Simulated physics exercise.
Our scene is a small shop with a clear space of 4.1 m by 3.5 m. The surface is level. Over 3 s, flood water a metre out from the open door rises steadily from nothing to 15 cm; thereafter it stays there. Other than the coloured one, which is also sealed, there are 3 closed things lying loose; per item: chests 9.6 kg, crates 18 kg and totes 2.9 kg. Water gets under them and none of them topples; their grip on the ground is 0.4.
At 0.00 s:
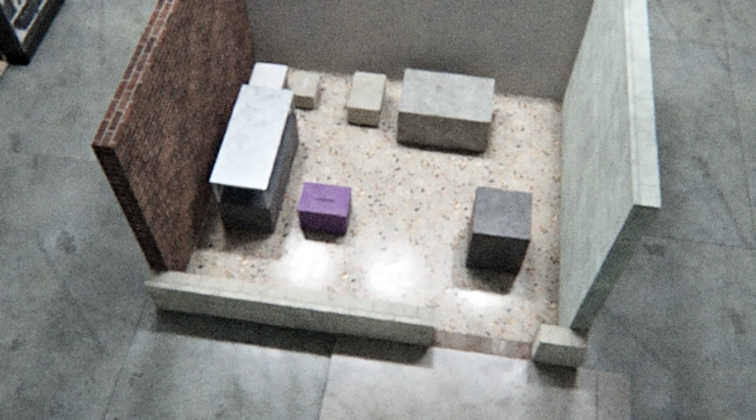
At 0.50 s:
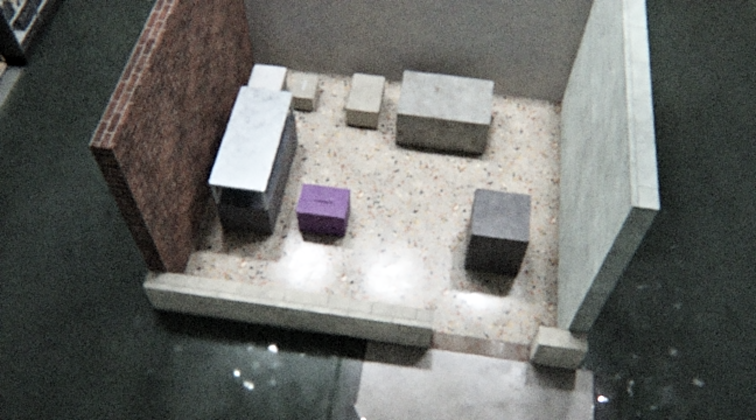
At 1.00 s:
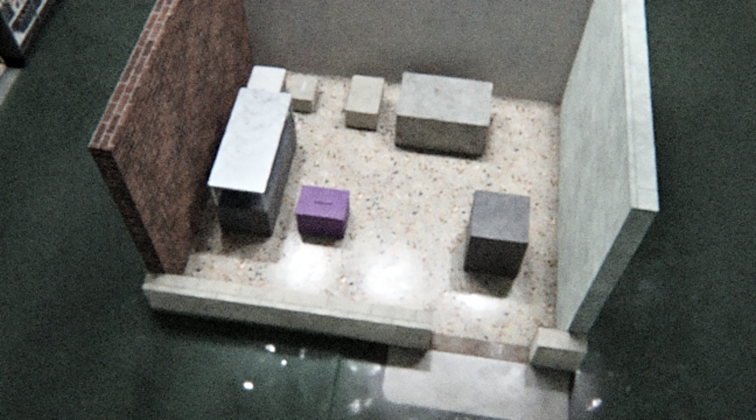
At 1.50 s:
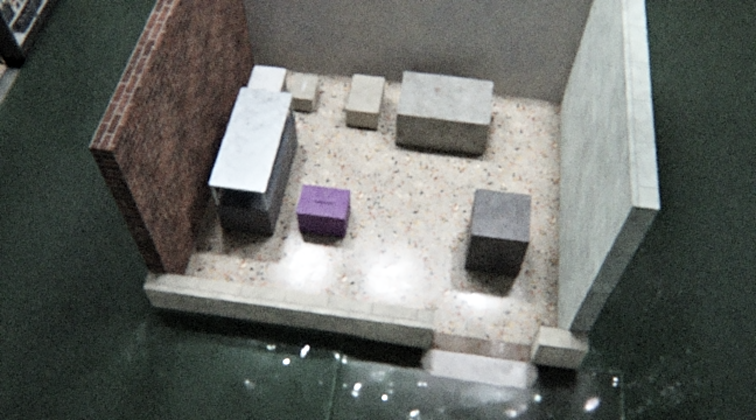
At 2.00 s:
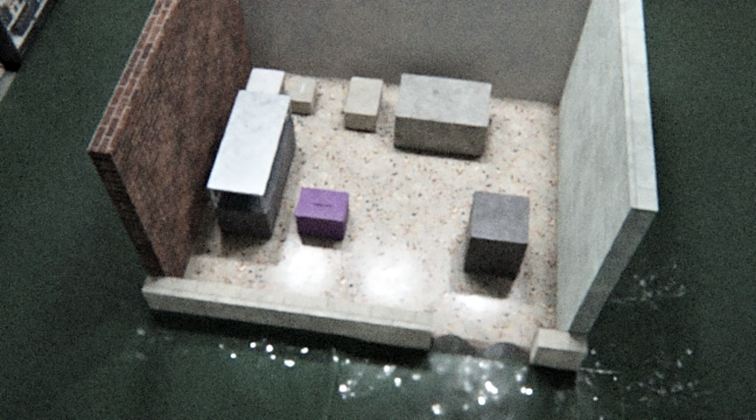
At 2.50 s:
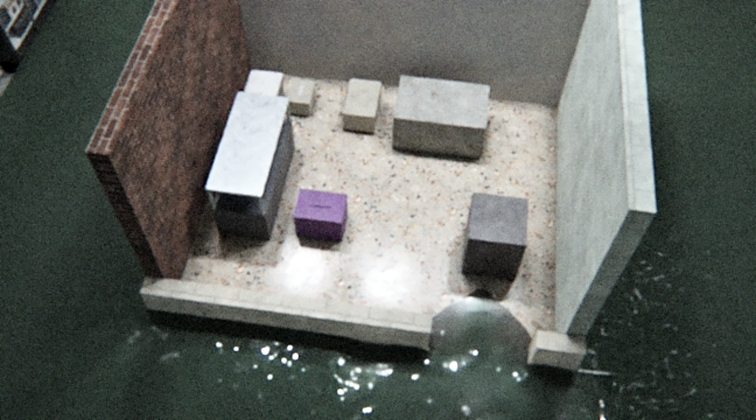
A small, open-topped shop with a speckled floor is seen from high above its front, the view barely shifting. A brick wall stands at left and a pale one at right, around a purple chest left of centre, a dark grey block at right, and grey and pale blocks behind. Dark green water spreads outside, covers the pale front slab and enters the gap in a rounded patch, while the objects stay still.
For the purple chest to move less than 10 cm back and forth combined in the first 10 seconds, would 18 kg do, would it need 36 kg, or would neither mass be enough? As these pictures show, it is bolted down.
18 kg would do.
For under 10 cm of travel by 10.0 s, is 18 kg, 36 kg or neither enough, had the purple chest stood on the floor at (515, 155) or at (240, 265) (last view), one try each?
Trial 1 - the lower mass works; trial 2 - the lower mass works.
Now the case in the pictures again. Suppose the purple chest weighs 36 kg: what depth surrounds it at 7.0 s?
3 cm, roughly.
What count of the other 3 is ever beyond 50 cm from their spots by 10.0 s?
That comes to 0.
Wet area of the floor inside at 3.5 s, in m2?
Some 1.5 m2.
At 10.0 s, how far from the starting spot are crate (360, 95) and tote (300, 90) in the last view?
The first is 0 cm from its start, the second 30 cm.
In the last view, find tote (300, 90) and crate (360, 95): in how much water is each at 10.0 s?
Roughly 5 and 6 cm.
After 3.5 s the purple chest would be 0 cm from its start with 18 kg and 0 cm from its start with 36 kg; 0 cm of water round it then.
After 4.5 s the purple chest would be 0 cm from its start with 18 kg and 0 cm from its start with 36 kg; 1 cm of water round it then.
After 7.0 s the purple chest would be 0 cm from its start with 18 kg and 0 cm from its start with 36 kg; 3 cm of water round it then.
After 10.0 s the purple chest would be 0 cm from its start with 18 kg and 0 cm from its start with 36 kg; 5 cm of water round it then.
